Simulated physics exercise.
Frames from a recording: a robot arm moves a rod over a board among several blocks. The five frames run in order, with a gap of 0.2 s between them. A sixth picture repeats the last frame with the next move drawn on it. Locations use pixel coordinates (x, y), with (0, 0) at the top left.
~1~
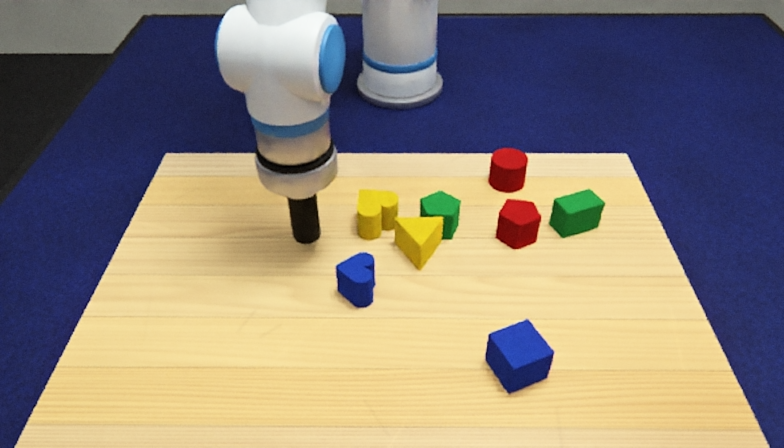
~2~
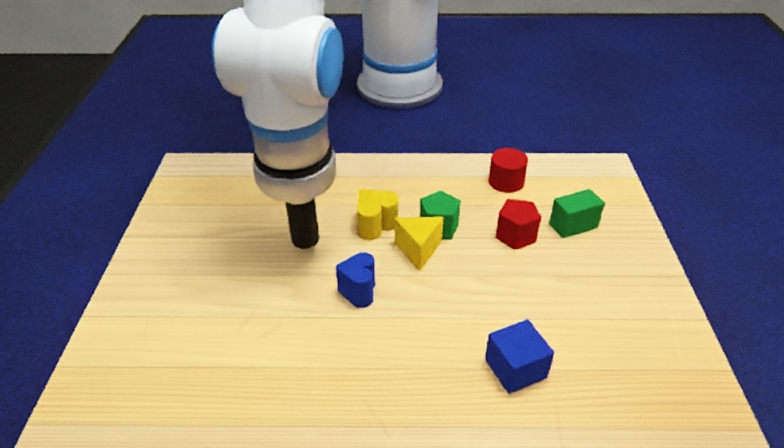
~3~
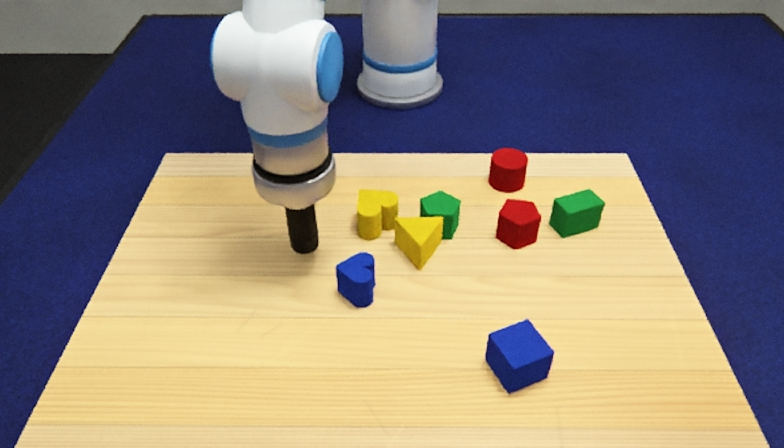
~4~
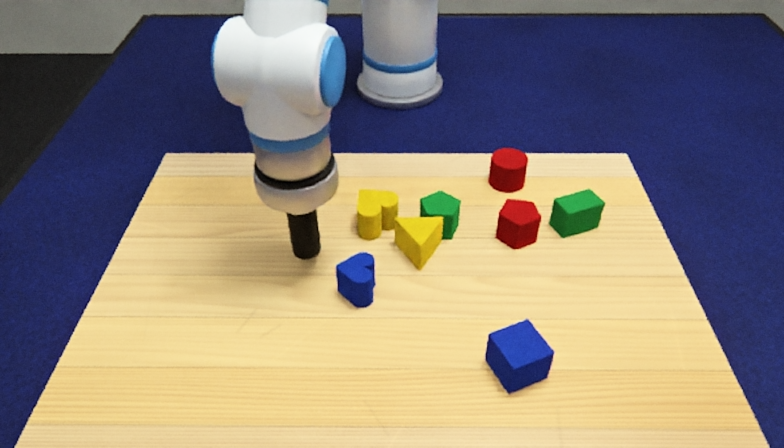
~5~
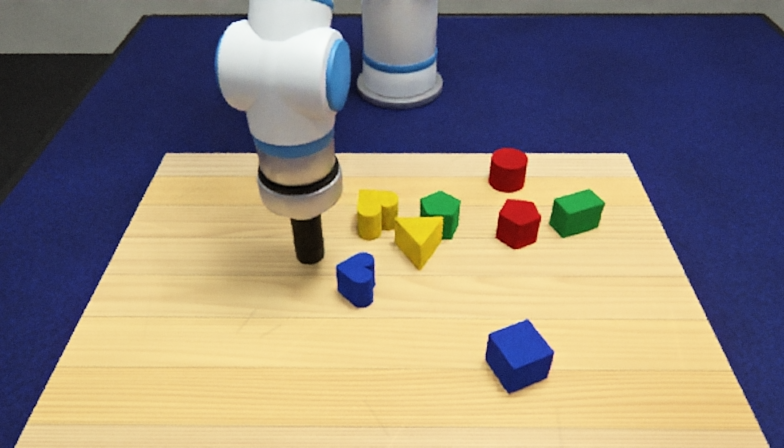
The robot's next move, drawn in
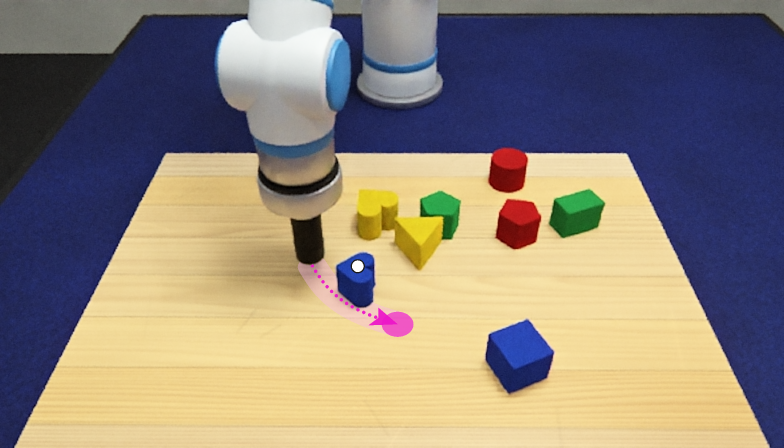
A robot arm holding a black rod moves slightly toward the viewer over a wooden board, to the left of the yellow and blue hearts. It then drifts a little to the right as it continues forward, nearing the blue heart, while all the colored blocks stay still.
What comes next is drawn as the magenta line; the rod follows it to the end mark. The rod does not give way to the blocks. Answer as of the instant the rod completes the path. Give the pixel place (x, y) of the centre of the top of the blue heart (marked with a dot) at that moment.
Located at (399, 272).
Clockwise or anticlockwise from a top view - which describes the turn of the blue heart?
Verdict: Counterclockwise.
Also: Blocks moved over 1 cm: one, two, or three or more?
The number is one.
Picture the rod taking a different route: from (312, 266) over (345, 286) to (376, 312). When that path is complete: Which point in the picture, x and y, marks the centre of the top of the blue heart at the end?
It should be at about (408, 289).
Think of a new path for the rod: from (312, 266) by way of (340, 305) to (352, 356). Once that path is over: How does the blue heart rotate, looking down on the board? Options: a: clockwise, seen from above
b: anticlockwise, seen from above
That would be b.
Path on the board, from (312, 266) via (330, 290) and (359, 311), ending at (398, 324); the dot is on the blue heart.
On the path given first. One third of the way, rod (329, 280); blue heart (364, 268), turned 15° anticlockwise.
Two thirds of the way, rod (360, 301); blue heart (387, 273), turned 85° anticlockwise.
At the end, rod (398, 314); blue heart (399, 272), turned 115° anticlockwise; yellow heart in place.
